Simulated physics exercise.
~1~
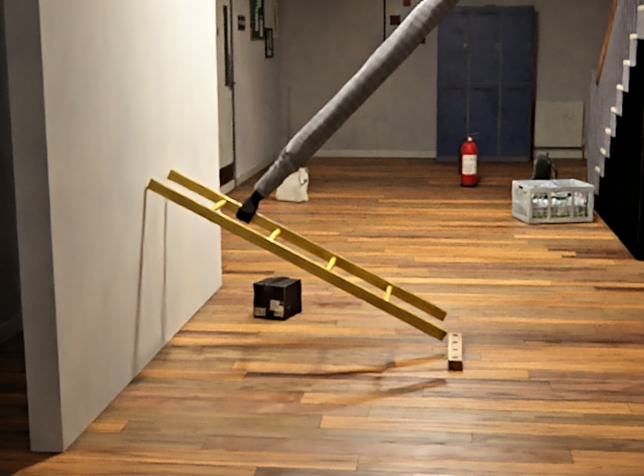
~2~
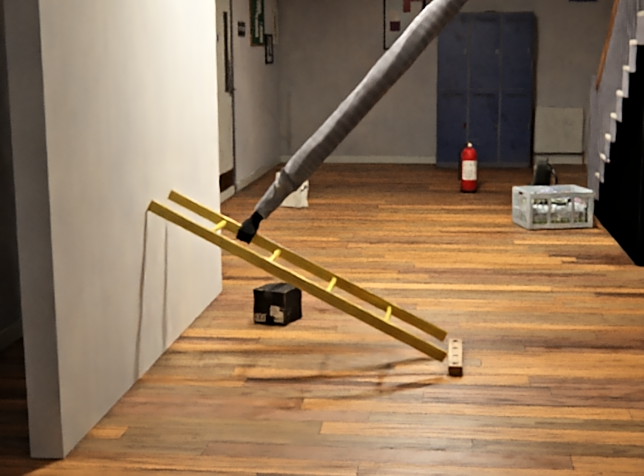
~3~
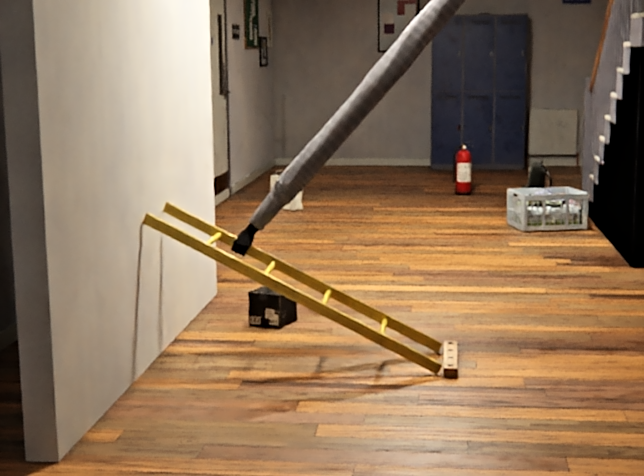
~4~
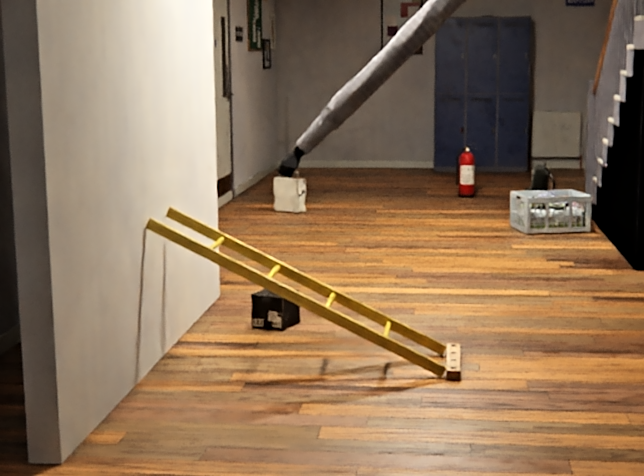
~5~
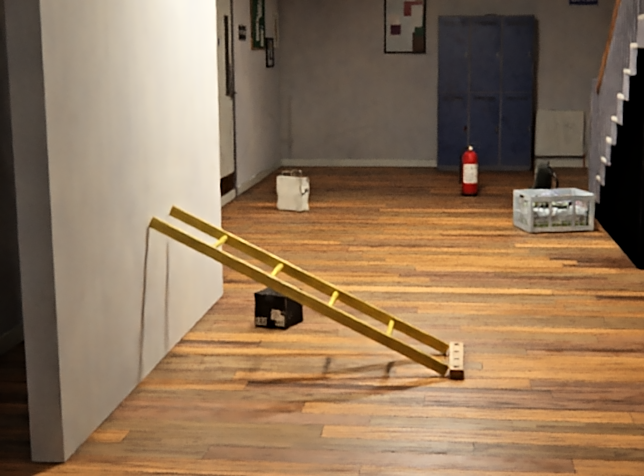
At first, a long grey arm with a black tip reaches down from above to a yellow ladder that slants against a white wall at the left, its foot near a small wooden block on the plank floor. The arm lowers the ladder a little, and its foot comes to rest by the block. The arm then lets go and draws back toward the rear of the room, and finally leaves the view. The black parcel beneath stays put. The ladder does not slide and remains leaning against the wall.
